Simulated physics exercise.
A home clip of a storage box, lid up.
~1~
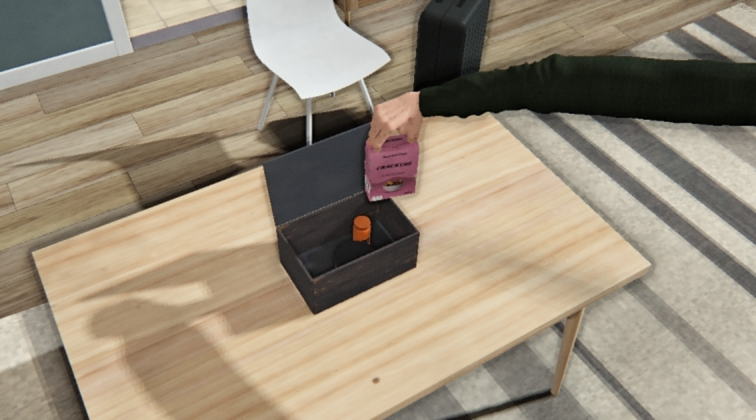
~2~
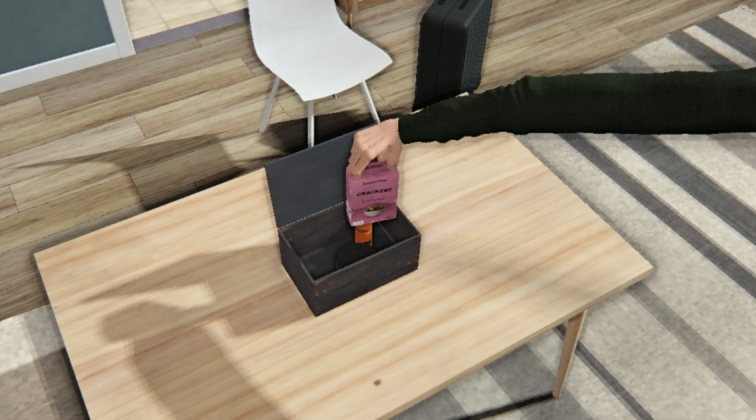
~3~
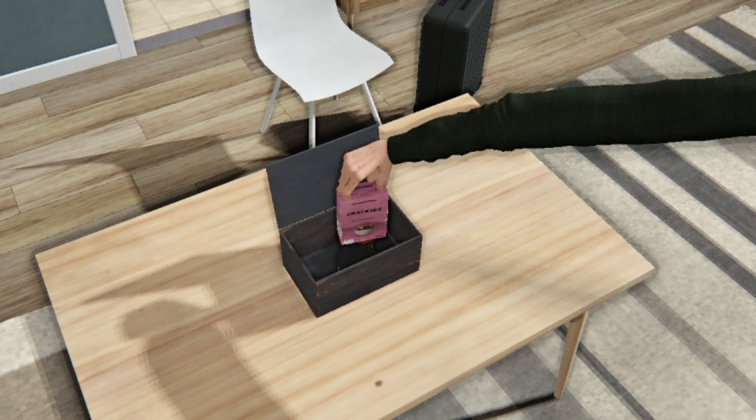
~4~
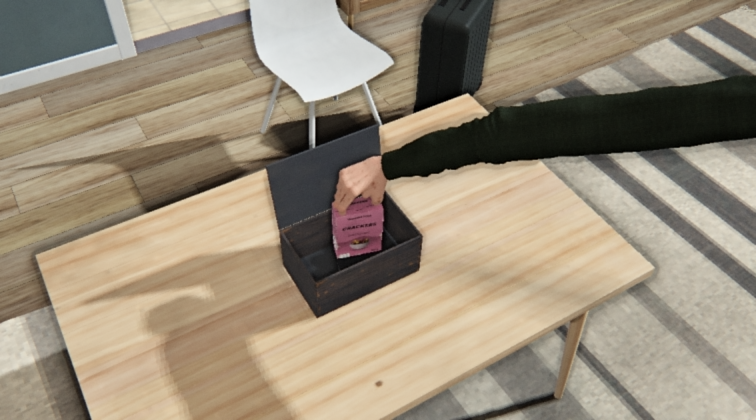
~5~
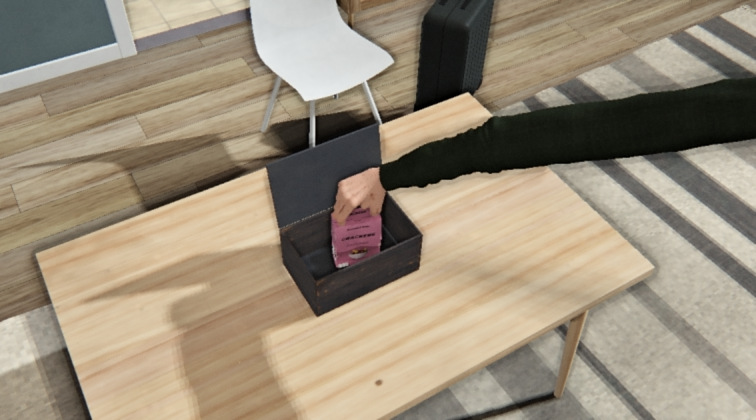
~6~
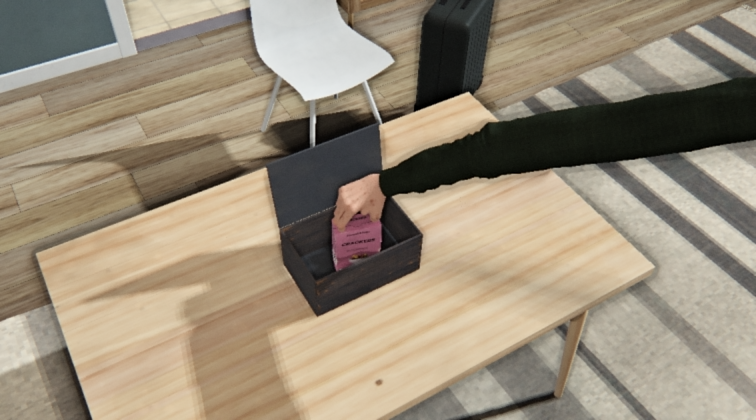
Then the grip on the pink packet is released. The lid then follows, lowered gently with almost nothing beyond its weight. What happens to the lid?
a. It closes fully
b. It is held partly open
b, it is held partly open.
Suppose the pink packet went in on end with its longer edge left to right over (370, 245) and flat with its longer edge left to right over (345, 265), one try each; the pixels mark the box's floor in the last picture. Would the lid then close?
The lid stays partly open the first time and goes all the way down the second time.
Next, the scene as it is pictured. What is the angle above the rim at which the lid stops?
Some 40 degrees above the rim, more or less.
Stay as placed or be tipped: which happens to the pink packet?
By the end it has kept its angle.
Then, 1.10 s later than the last frame, lid starting down.
Then, 1.60 s later than the last frame, lid 60° above the rim.
Then, 1.90 s later than the last frame, lid 39° above the rim.
Then, 4.00 s later than the last frame, pink packet resting near (356, 243).
When it is over, lid 39° above the rim; all 3 as before. End places, in pixels of the last picture, pink packet near (356, 243).
